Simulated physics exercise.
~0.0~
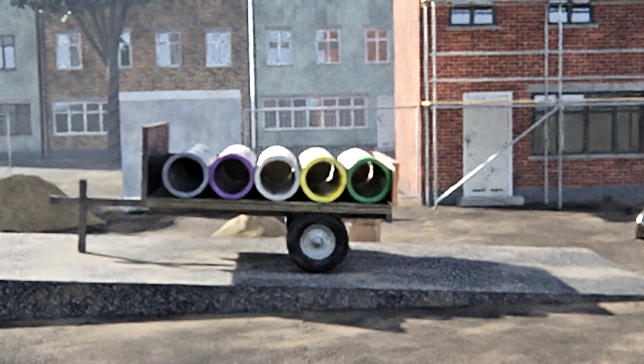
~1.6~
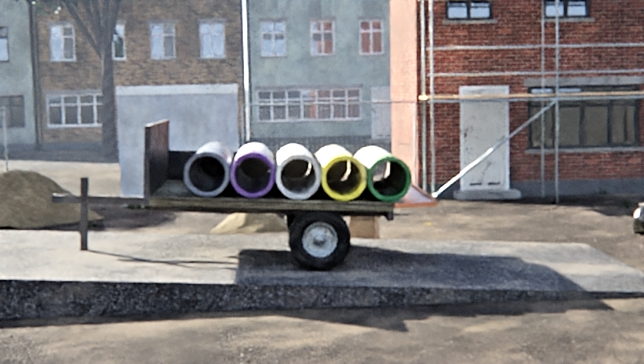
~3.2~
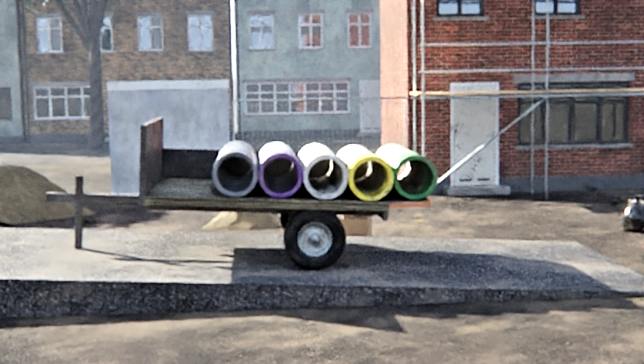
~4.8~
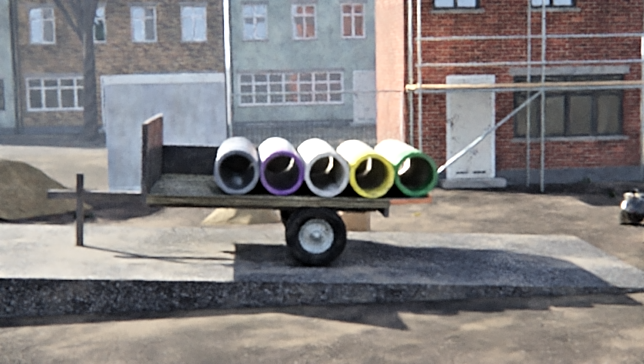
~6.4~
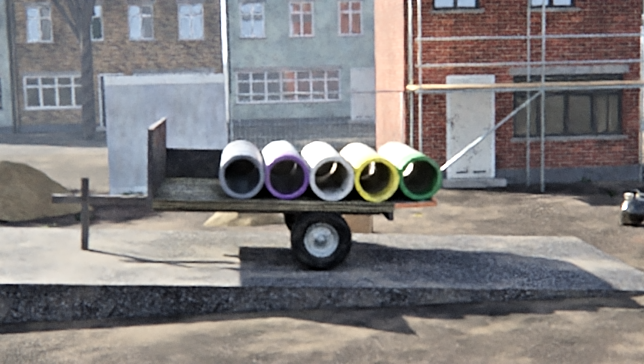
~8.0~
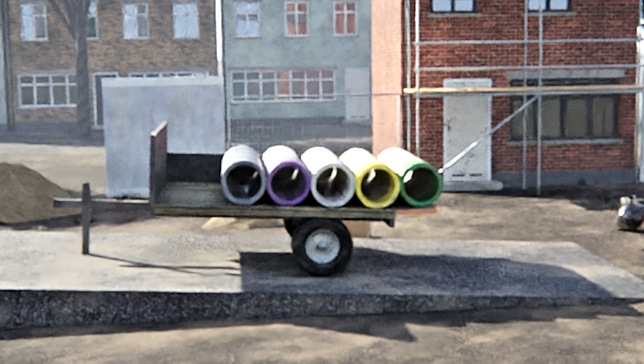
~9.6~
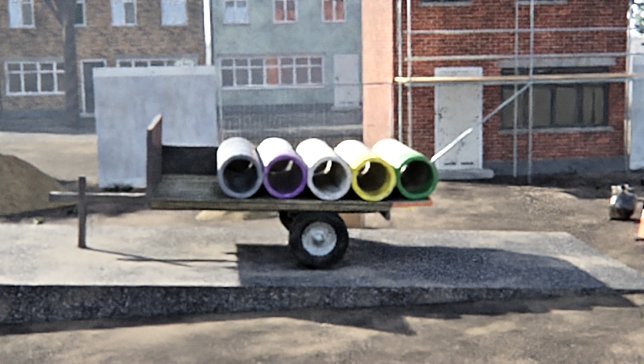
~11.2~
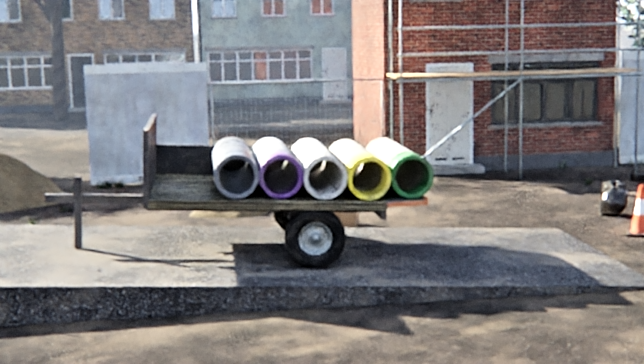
The clip shows five concrete pipes, three rimmed in purple, yellow and green, lying on a trailer as its tailgate drops and they roll a short way right, stopping in a row with the green one at the bed's end and none falling off.
